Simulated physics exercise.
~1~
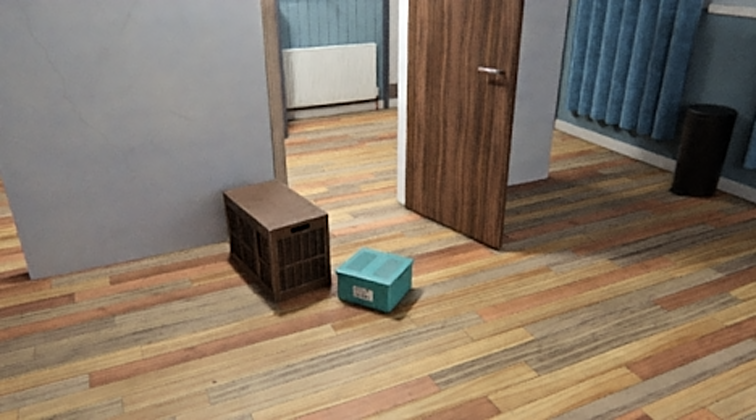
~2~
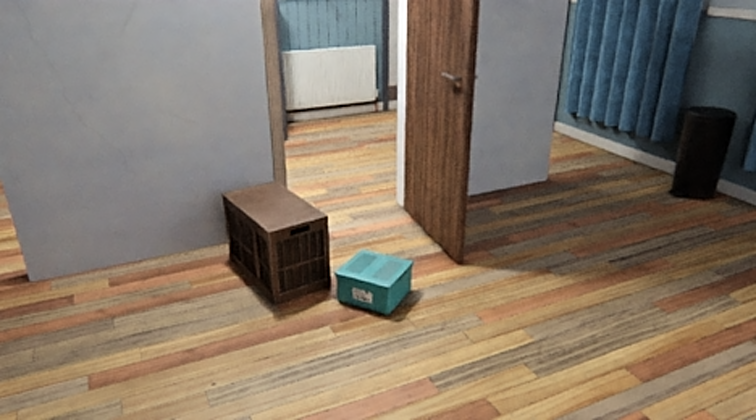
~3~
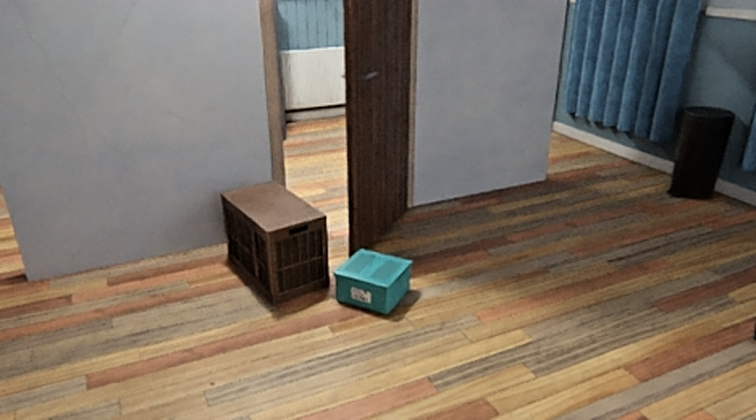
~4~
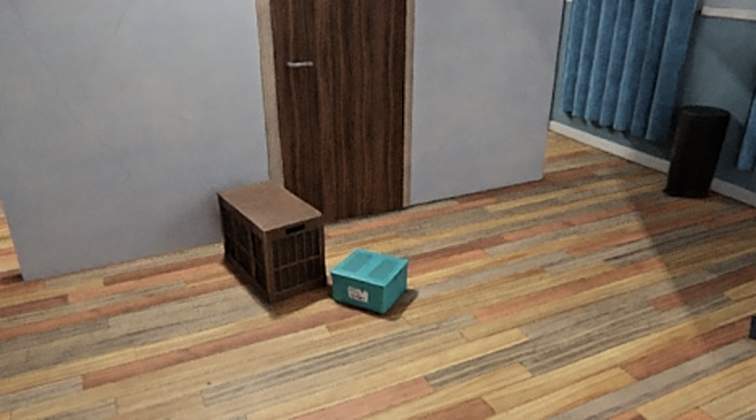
A brown wooden door stands wide open in a pale grey wall, seen from slightly above in a room with a multicoloured plank floor, with blue curtains and a dark bin at the right. A brown chest sits on the floor left of the doorway, with a smaller turquoise tote just to its right. The door swings leftward, gradually narrowing the view of a white radiator in the room beyond. It passes behind the chest and tote, which both stay where they are. Finally the door reaches its frame and rests shut, while the view sways slightly.
